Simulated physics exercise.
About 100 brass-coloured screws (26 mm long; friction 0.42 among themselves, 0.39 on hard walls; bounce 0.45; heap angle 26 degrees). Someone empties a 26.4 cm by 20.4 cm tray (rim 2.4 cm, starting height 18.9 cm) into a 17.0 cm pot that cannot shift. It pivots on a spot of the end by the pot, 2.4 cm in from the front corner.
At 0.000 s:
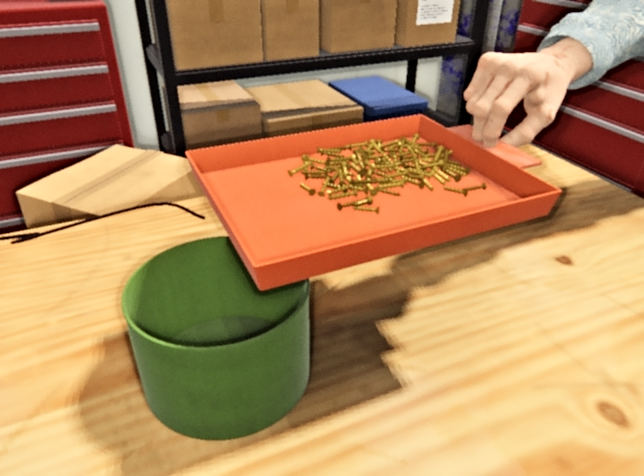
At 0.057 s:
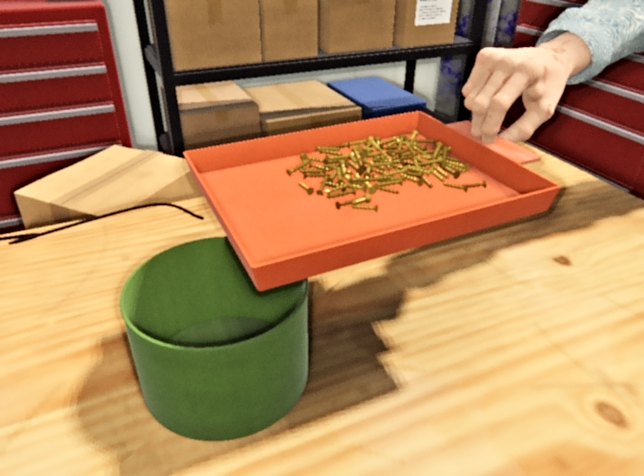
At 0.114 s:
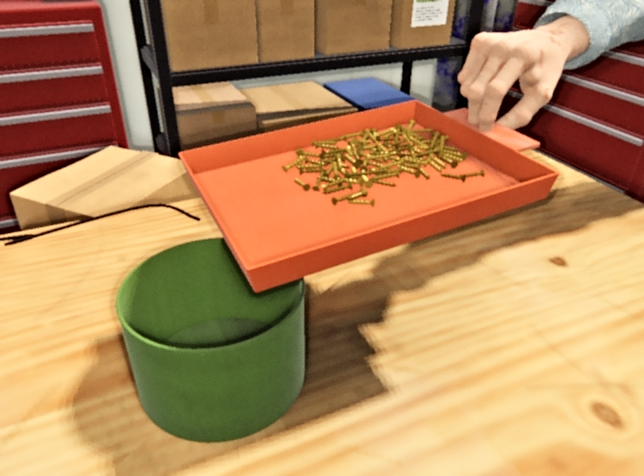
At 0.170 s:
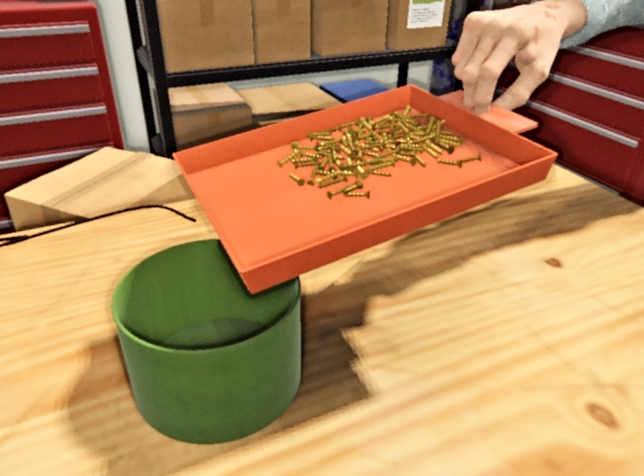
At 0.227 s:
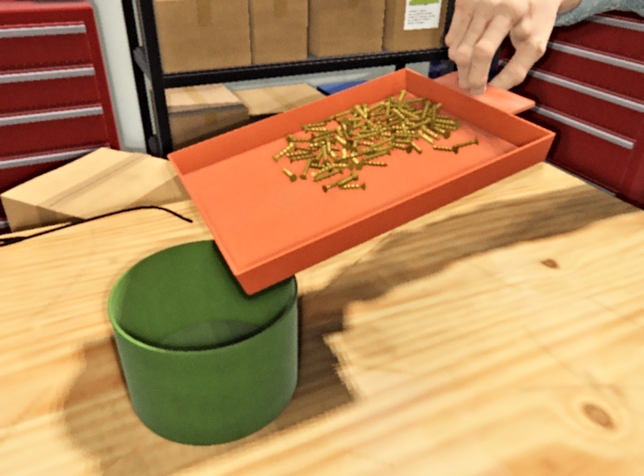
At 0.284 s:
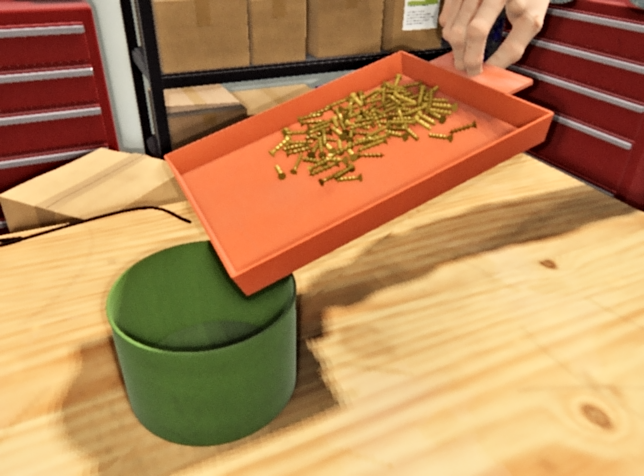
A hand raises the right end of an orange tray of brass-coloured screws, tilting it leftward.
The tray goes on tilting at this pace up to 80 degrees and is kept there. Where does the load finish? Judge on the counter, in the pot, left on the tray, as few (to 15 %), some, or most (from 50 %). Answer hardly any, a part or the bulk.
On the counter: Hardly any; in the pot: A part; left on the tray: The bulk.
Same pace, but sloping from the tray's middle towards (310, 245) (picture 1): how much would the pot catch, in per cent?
About 0 per cent.
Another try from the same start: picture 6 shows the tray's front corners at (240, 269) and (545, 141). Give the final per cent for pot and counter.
Pot 25, counter 10.
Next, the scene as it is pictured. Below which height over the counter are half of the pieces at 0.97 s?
Some 20 cm.
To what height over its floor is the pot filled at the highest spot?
Roughly 1.0 cm.
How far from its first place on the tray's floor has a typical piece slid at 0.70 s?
Some 12 cm.
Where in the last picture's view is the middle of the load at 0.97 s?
At about (187, 206).
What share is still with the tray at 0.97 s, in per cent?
About 85 per cent.
After 0.70 s, tilt 47 degrees; the tray holds 100 %, the pot 0 %.
Then, at 0.97 s, tilt 67 degrees; the tray holds 85 %, the pot 5 %.
Then, at 1.35 s, tilt 80 degrees; the tray holds 70 %, the pot 20 %.
In the end, at 2.3 s, counter 5 %, pot 20 %, tray 70 %.
